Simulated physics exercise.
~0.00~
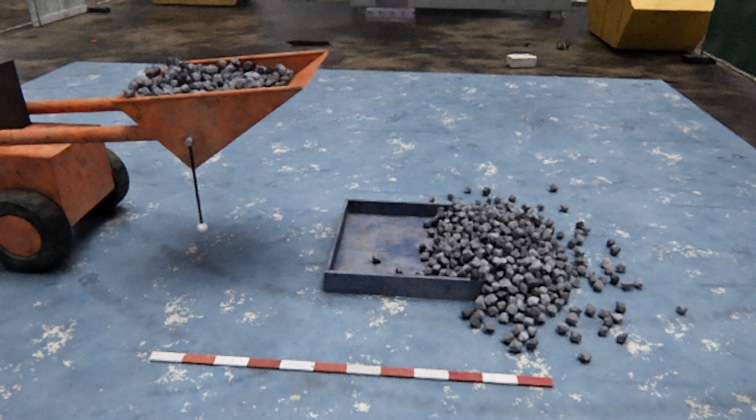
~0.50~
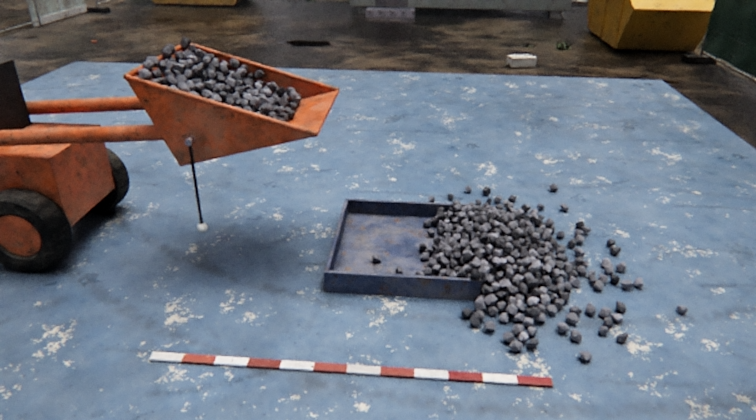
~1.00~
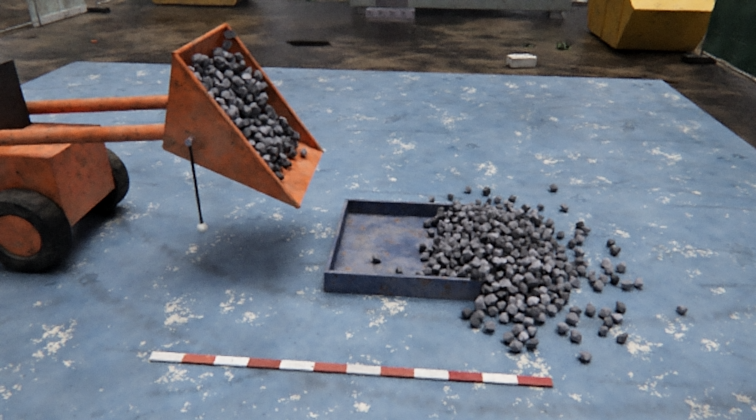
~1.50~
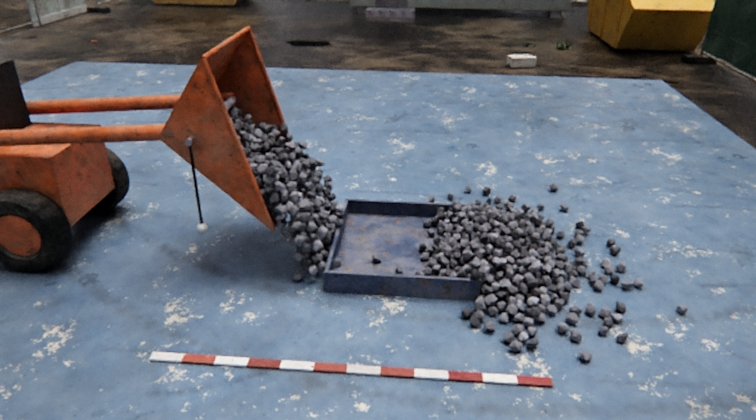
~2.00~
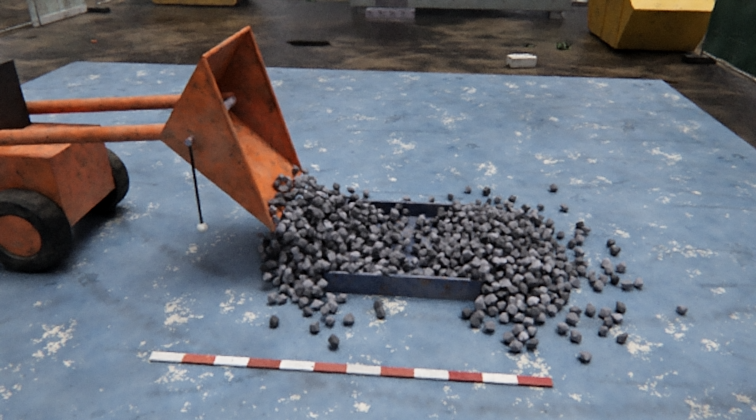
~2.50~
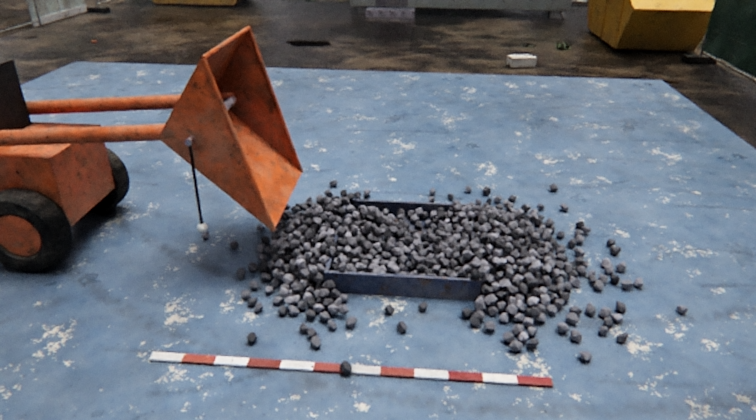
An orange loader bucket heaped with dark grey crushed stones hangs at the left above a worn blue floor, while an earlier load lies partly in a low, dark blue bin and spreads out to its right. The bucket tips forward, its front edge dropping toward the bin as the stones begin sliding down. It tilts more steeply, and they pour over the lip beside the bin's left side. The stream piles up there and spills across into the bin, joining the older heap. Finally the emptied bucket stays tipped, with stones filling the bin and scattered around it, one resting by the red-and-white staff.
